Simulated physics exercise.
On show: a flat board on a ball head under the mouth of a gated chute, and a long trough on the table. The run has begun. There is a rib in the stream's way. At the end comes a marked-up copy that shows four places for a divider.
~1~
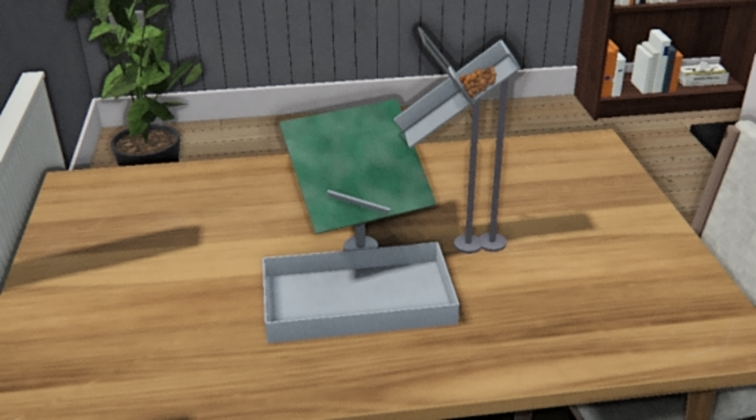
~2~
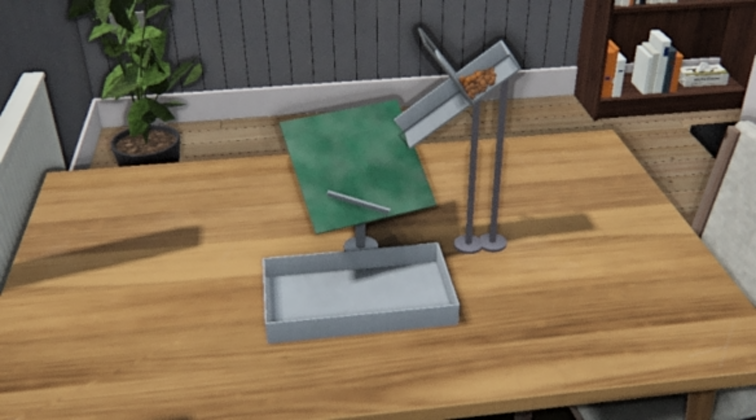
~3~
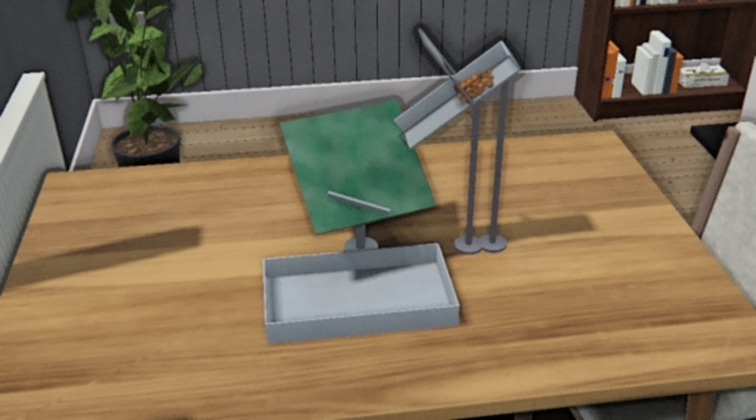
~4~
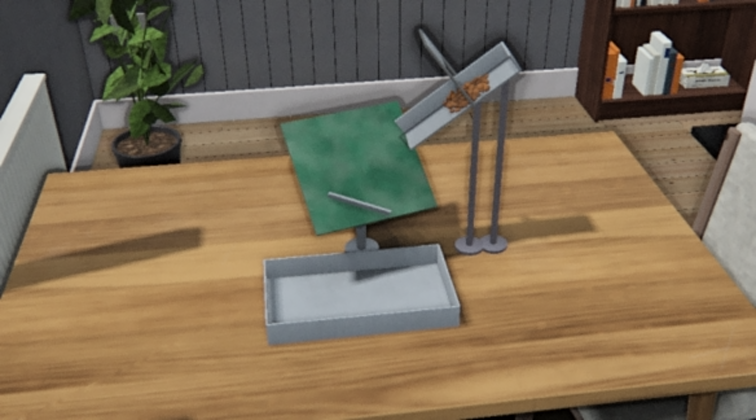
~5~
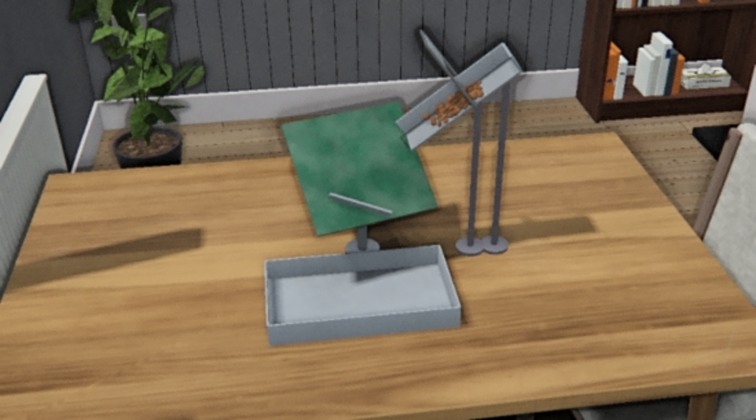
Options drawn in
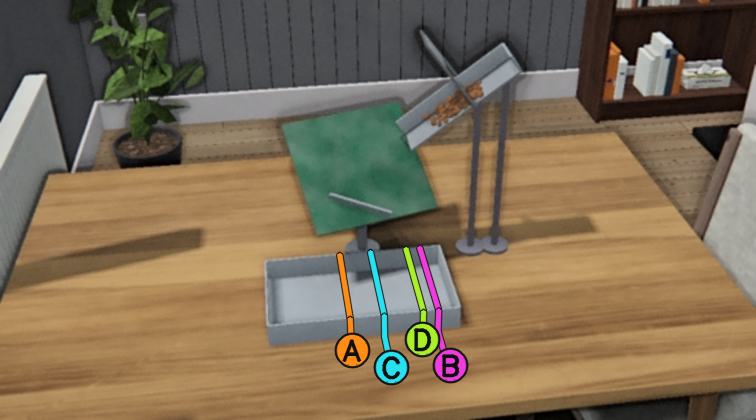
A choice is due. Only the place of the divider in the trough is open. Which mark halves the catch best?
Take D.
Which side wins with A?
More lands on the right.
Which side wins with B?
More lands on the left.
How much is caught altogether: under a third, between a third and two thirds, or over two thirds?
Between a third and two thirds.
On the marked copy, line A crosses the front rim at (350, 318); line B crosses the front rim at (438, 309); line C crosses the front rim at (384, 314); line D crosses the front rim at (423, 311).
If A is chosen, of what is caught, a small part on the left of the divider, nearly all on the right.
If B is chosen, of what is caught, most on the left of the divider, a small part on the right.
If C is chosen, of what is caught, a small part on the left of the divider, most on the right.
If D is chosen, of what is caught, about half on the left of the divider, about half on the right.
